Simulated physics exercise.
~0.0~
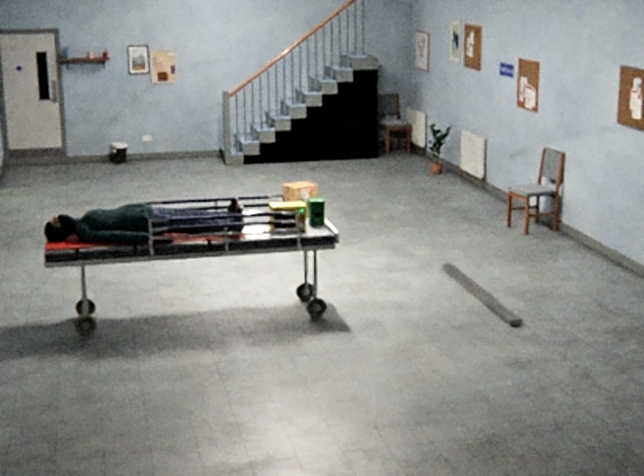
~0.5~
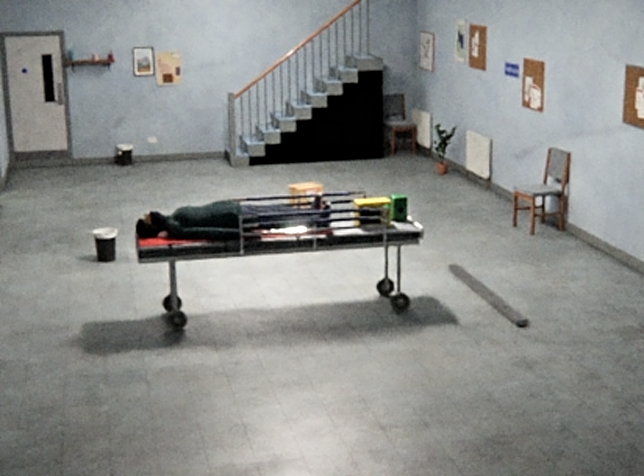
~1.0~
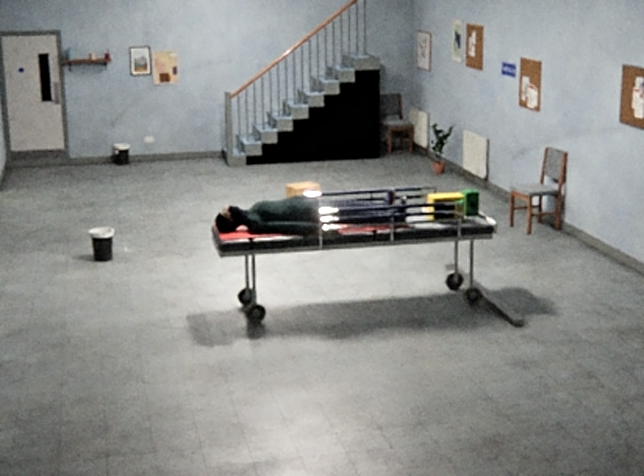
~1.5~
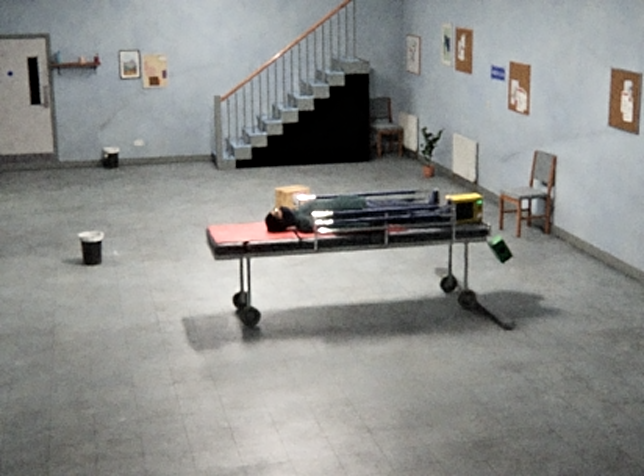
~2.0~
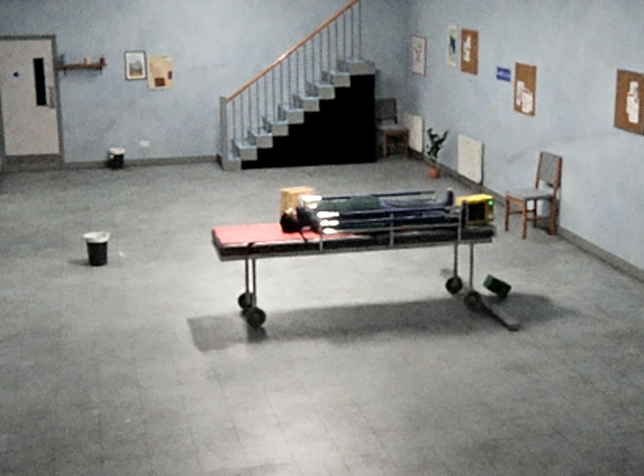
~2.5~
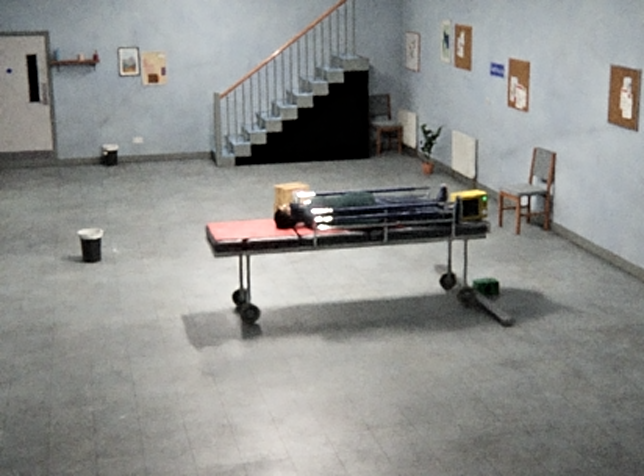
The clip shows a trolley carrying a person lying flat and several loose boxes rolling right across a grey hall until it stops abruptly at a bar on the floor. The person slides towards the right end and stays aboard with a yellow box, while a green box tumbles to the floor.
